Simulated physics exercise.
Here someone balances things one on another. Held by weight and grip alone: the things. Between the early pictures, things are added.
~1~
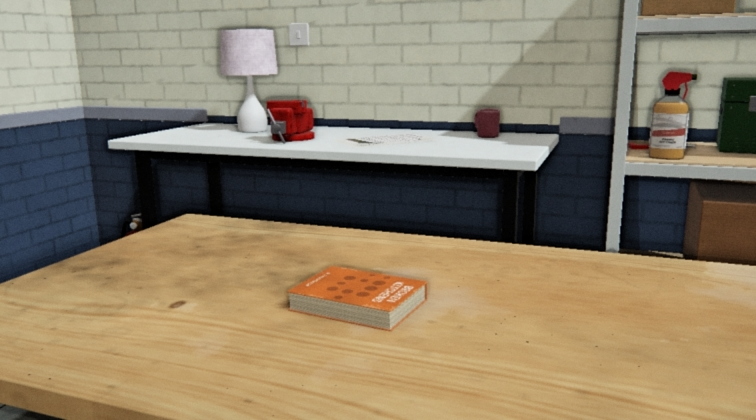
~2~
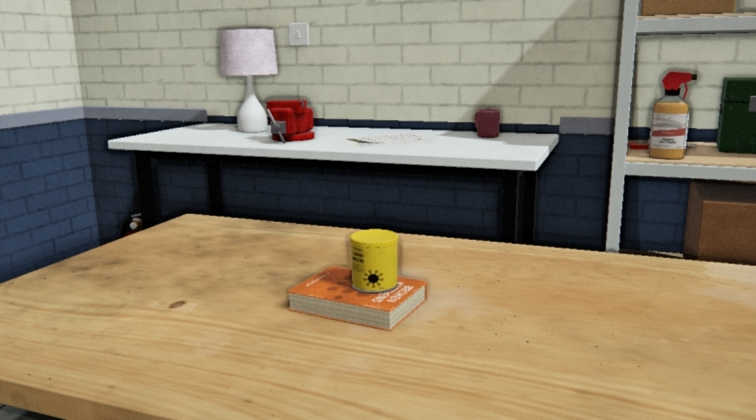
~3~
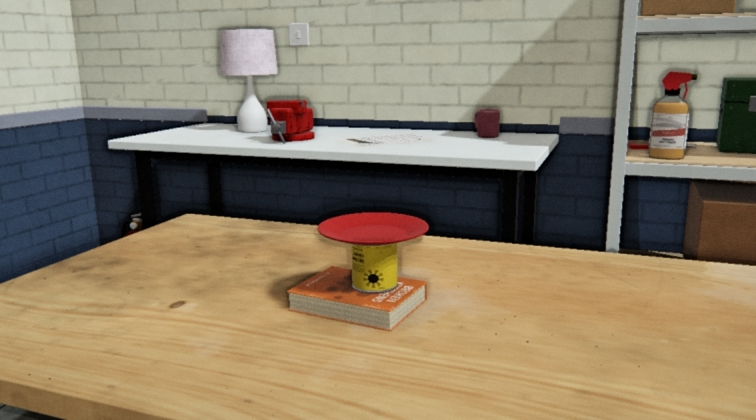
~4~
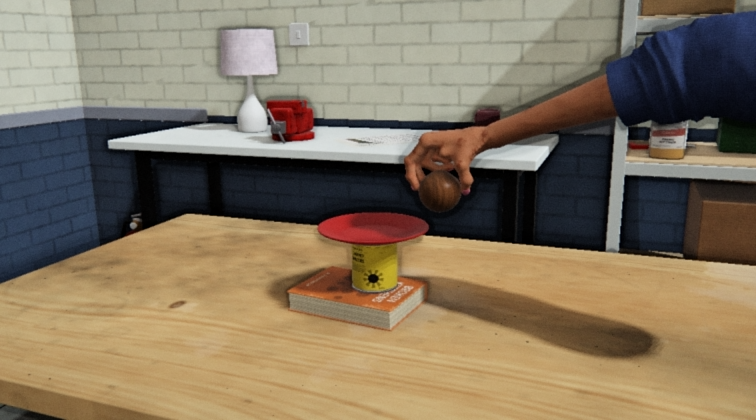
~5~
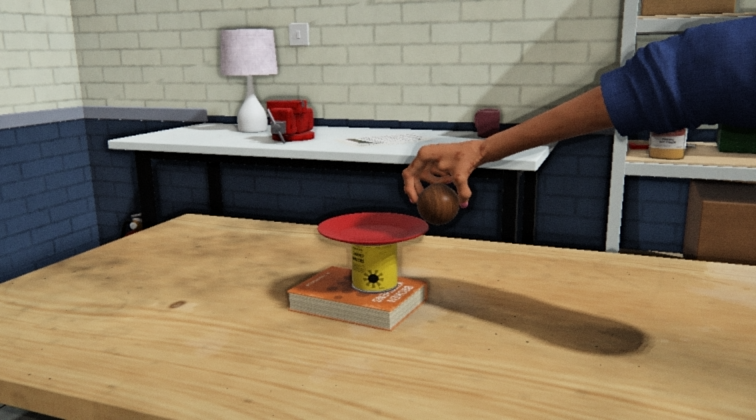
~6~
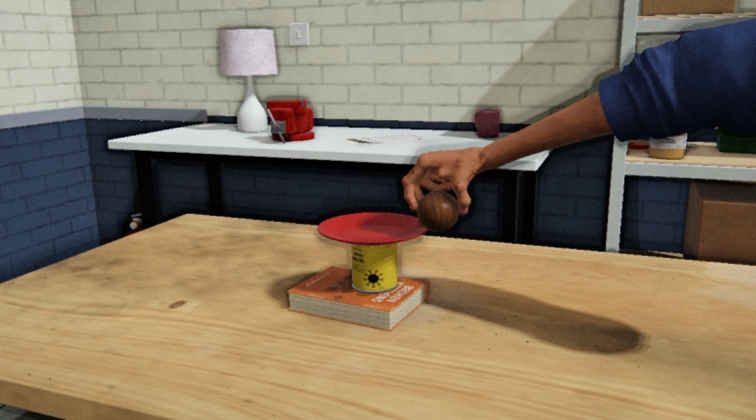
An arm in a blue sleeve reaches in from the right over a pale wooden table, seen from slightly above by a still camera in a brick-walled room. An orange book lies there, with a white desk, lamp and shelves behind. A yellow pot appears on the book, then a red plate on top, and the hand lowers a brown onion to the plate's right edge.
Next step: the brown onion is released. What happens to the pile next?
Watch - something tips or drops.
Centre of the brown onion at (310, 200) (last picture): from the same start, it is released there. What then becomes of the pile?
After that, the pile falls over.
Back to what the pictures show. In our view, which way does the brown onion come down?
To the right.
Then, 0.36 s on from there, brown onion now fallen.
Then, 0.72 s on from there, nothing new.
In the end, fallen, brown onion; the other 3 unmoved. At the end, from the last picture's camera, brown onion near (469, 299). The pile gives way.
